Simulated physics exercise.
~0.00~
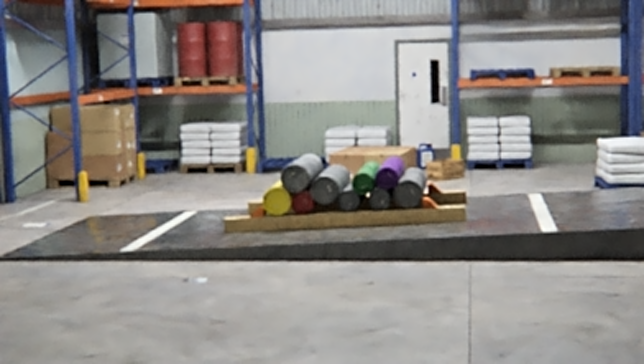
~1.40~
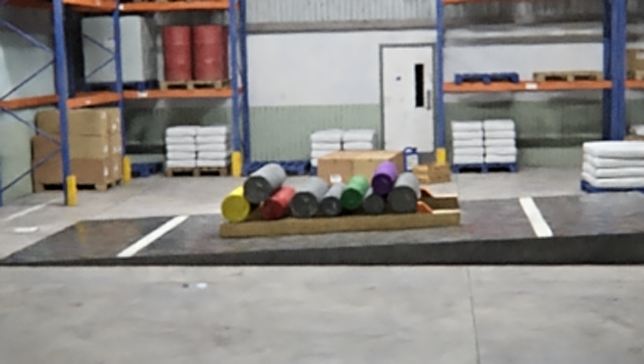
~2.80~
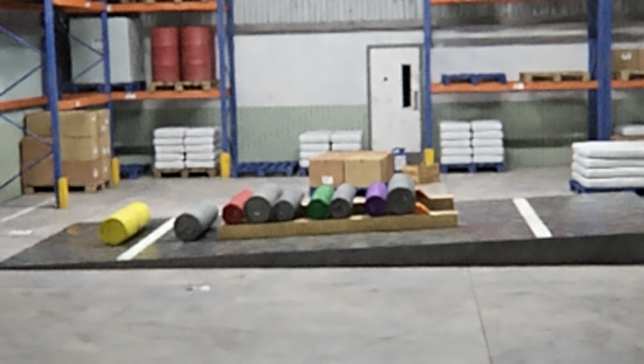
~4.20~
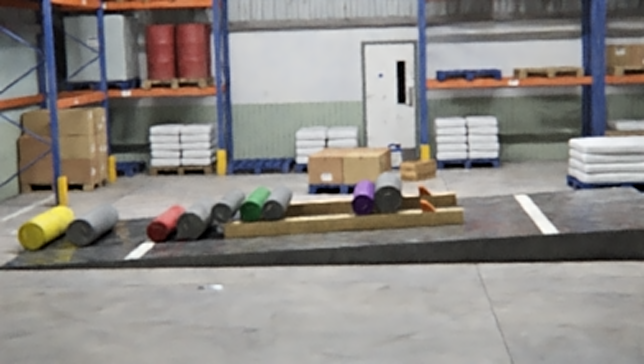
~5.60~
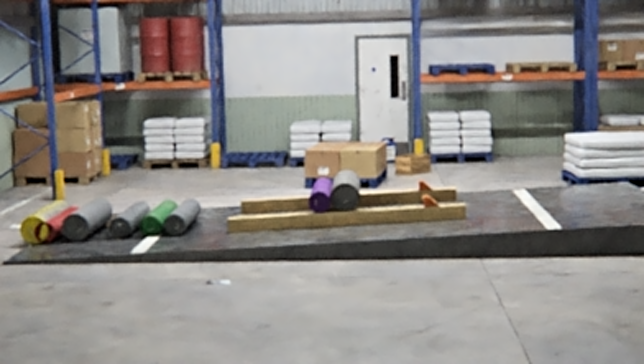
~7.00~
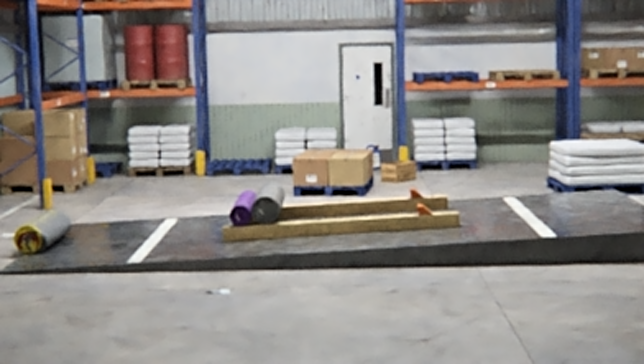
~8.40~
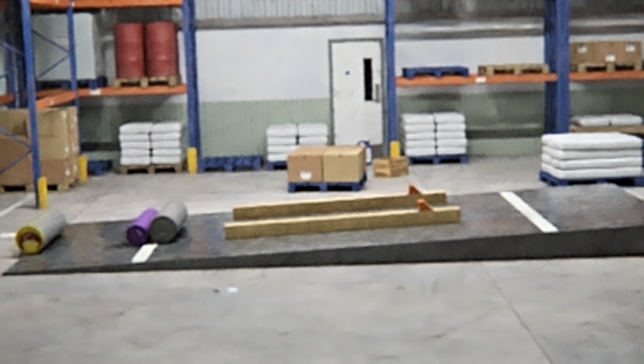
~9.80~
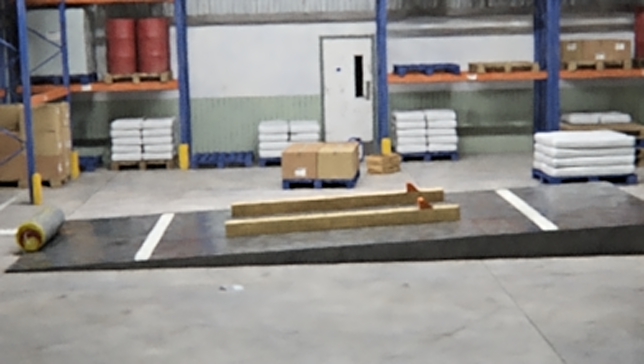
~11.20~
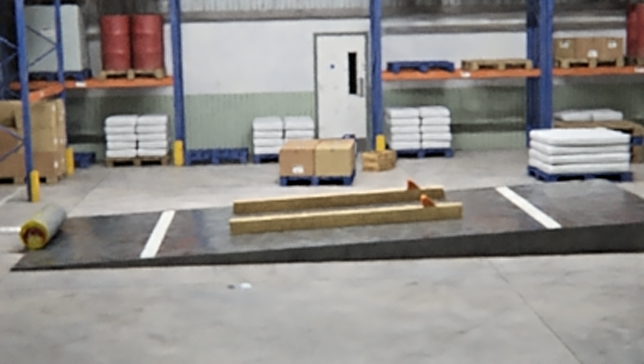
In this clip, a stack of colourful cylinders on wooden bearers in a storage bay collapses and rolls left, yellow leading, then red, green and finally purple with a grey one, until the bearers are empty and yellow remains visible at the far left, past the white line.
